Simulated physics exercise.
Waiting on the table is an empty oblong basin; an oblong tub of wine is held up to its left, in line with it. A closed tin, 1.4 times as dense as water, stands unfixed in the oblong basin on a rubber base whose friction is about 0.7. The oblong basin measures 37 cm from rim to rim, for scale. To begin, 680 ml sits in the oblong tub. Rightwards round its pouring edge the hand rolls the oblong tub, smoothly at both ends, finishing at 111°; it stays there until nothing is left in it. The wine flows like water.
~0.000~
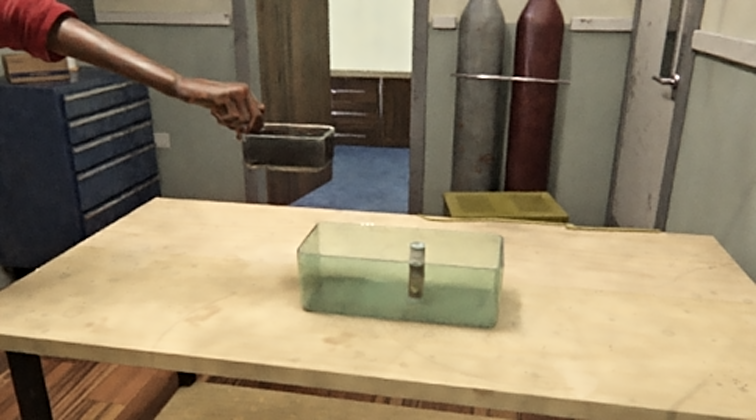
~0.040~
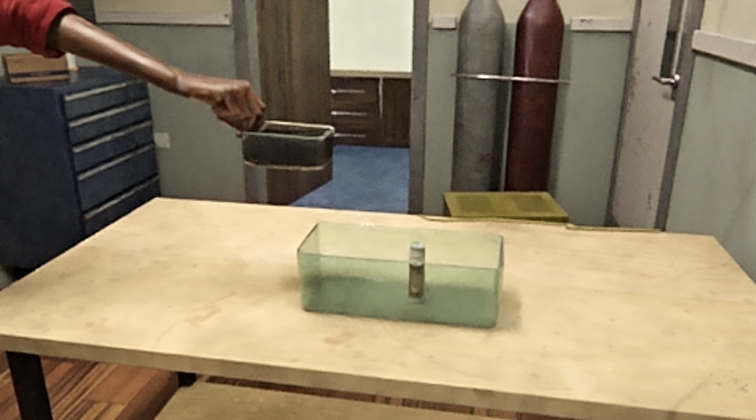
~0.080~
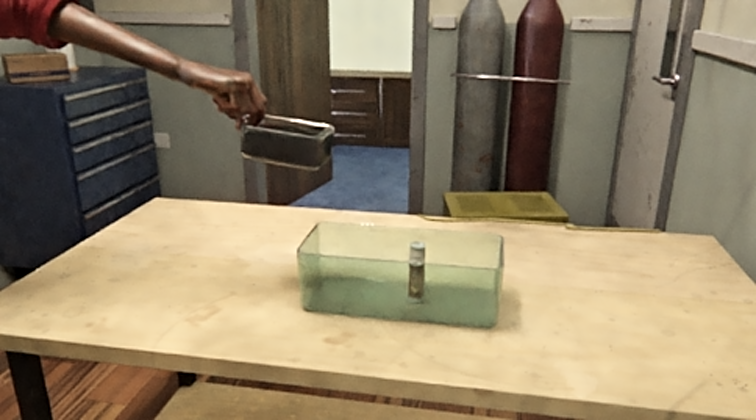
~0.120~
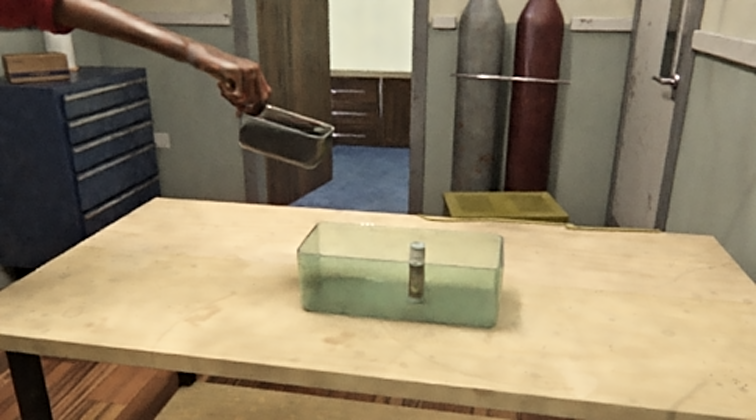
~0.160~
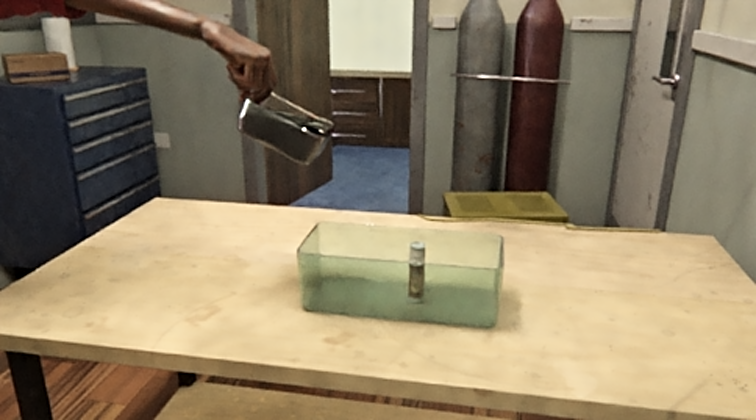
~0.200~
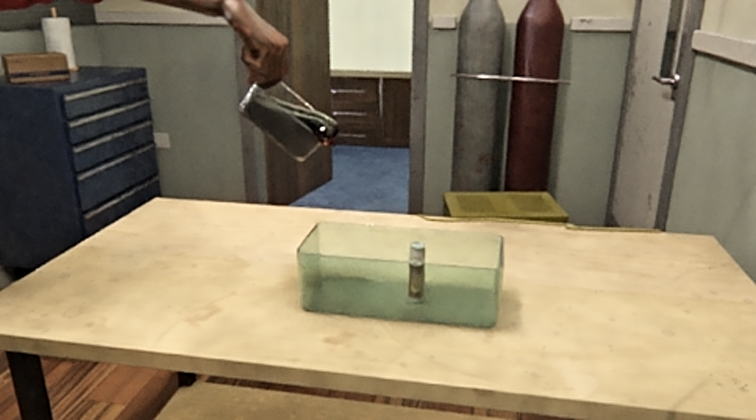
The video shows a hand at the left holding a small oblong tub above a table with a clear, greenish oblong basin and a small tin. The hand smoothly rolls the tub rightwards, from level to a clear slant.
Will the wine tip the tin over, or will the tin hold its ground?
It's down.
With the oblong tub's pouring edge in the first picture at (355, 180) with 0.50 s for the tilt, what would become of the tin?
It does not tip.
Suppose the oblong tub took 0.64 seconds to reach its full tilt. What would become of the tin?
So the tin will tip over.
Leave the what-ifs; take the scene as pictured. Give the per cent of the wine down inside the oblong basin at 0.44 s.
Around 6 percent.
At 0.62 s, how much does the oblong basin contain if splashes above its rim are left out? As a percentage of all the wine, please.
Some 88 percent of the total.
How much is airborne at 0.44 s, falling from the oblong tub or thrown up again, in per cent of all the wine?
Estimate: Some 74 % of the total.
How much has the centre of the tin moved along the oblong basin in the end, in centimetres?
Shift of tin centre: Approx. 7.5 cm.
After 0.44 s the tilt is 107° and 20 per cent is still to pour; the tin stands where it began.
After 0.62 s the tilt is 111° and 1 per cent is still to pour; the tin leans 11°.
After 0.80 s the tilt is 111° and 0 per cent is still to pour; the tin lies on its side.
After 1.00 s the tilt is 111° and 0 per cent is still to pour; the tin lies on its side.
In the end the tin lies on its side.
